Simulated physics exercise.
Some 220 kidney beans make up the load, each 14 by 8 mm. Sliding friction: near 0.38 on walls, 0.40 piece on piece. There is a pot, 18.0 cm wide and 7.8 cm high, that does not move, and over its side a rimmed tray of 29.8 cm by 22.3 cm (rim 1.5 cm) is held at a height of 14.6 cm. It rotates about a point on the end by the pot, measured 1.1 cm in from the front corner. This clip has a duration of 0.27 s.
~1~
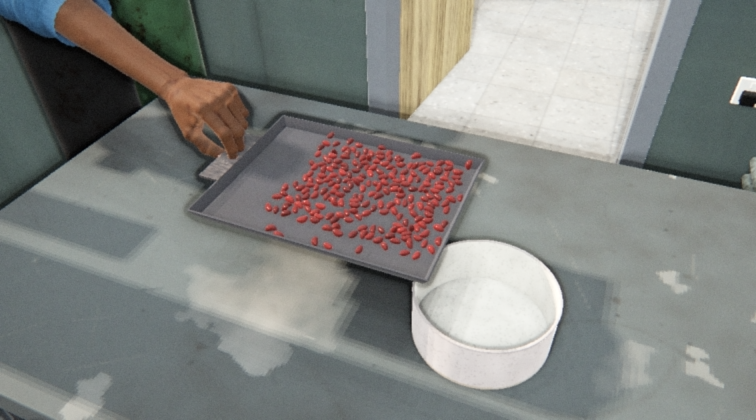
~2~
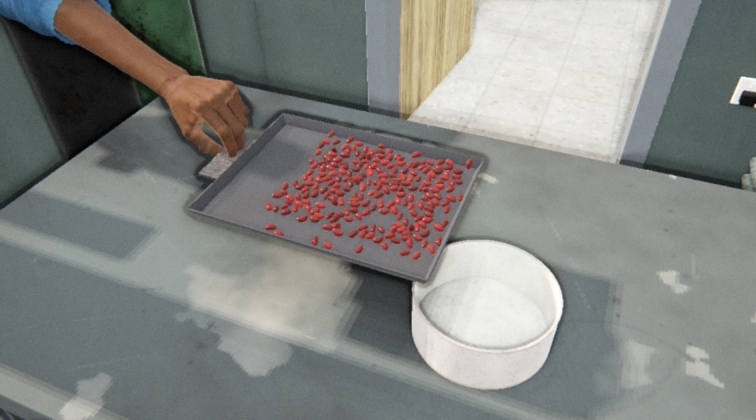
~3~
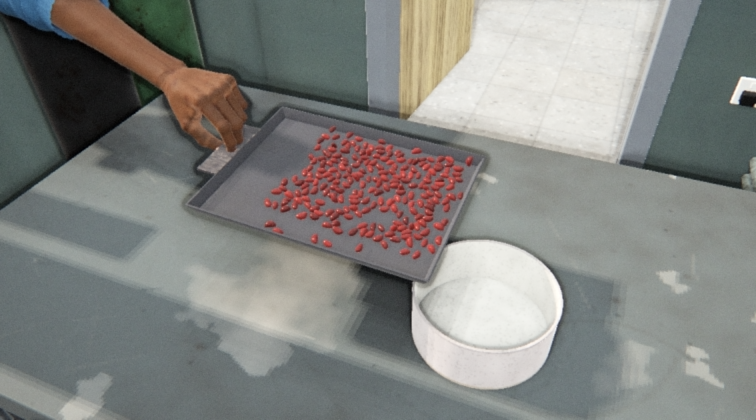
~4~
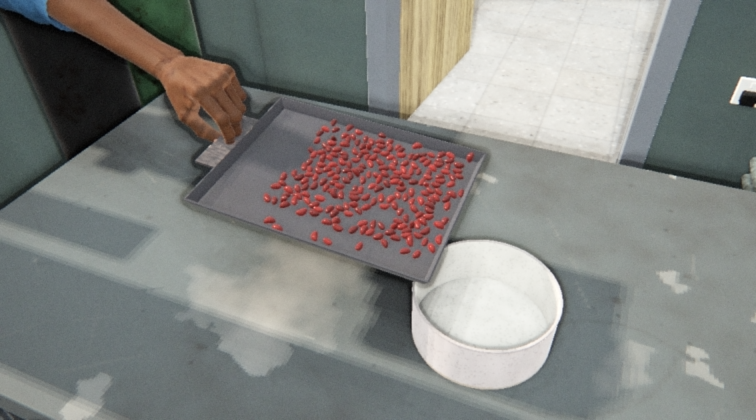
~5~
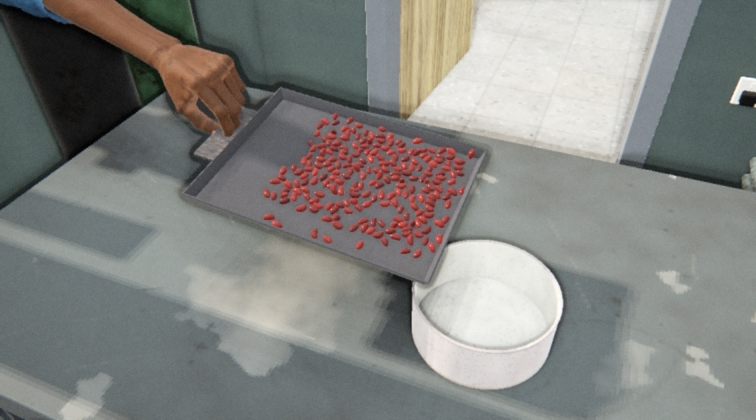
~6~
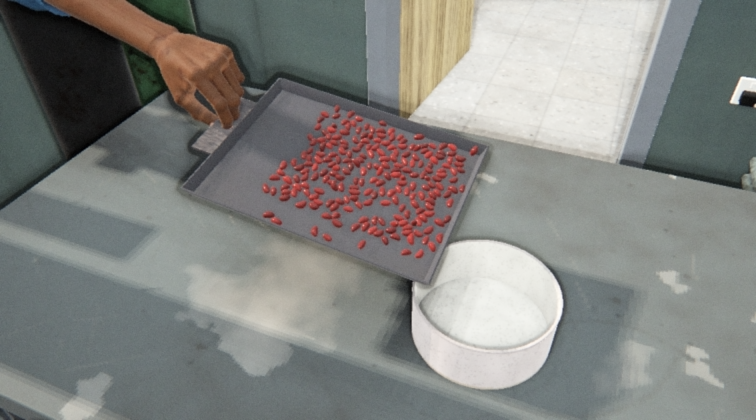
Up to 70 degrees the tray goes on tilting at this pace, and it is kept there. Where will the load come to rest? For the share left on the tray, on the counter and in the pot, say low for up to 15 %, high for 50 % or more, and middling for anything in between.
Tray - low, counter - high, pot - middling.
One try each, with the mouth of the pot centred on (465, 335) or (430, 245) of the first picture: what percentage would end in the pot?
That gives roughly 95 per cent and then 0 per cent.
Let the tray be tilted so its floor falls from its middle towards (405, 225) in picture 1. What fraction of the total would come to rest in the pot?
The share would be about 80 percent.
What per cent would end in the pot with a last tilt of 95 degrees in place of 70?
In that case some 35 per cent.
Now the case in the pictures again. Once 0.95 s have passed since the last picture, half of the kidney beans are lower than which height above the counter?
Roughly 16 cm.
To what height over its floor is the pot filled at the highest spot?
It gets to about 1.5 cm.
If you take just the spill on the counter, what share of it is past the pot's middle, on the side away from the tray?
Some 40 per cent.
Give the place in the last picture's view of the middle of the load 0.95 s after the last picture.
Approximately (432, 266) in the last view.
Then, 0.57 s after the last picture, tilt 39 degrees; the tray holds 100 %, the pot 0 %.
Then, 0.95 s after the last picture, tilt 57 degrees; the tray holds 60 %, the pot 10 %.
Then, 1.41 s after the last picture, tilt 70 degrees; the tray holds 5 %, the pot 35 %.
In the end, tray 0 %, counter 65 %, pot 35 %.
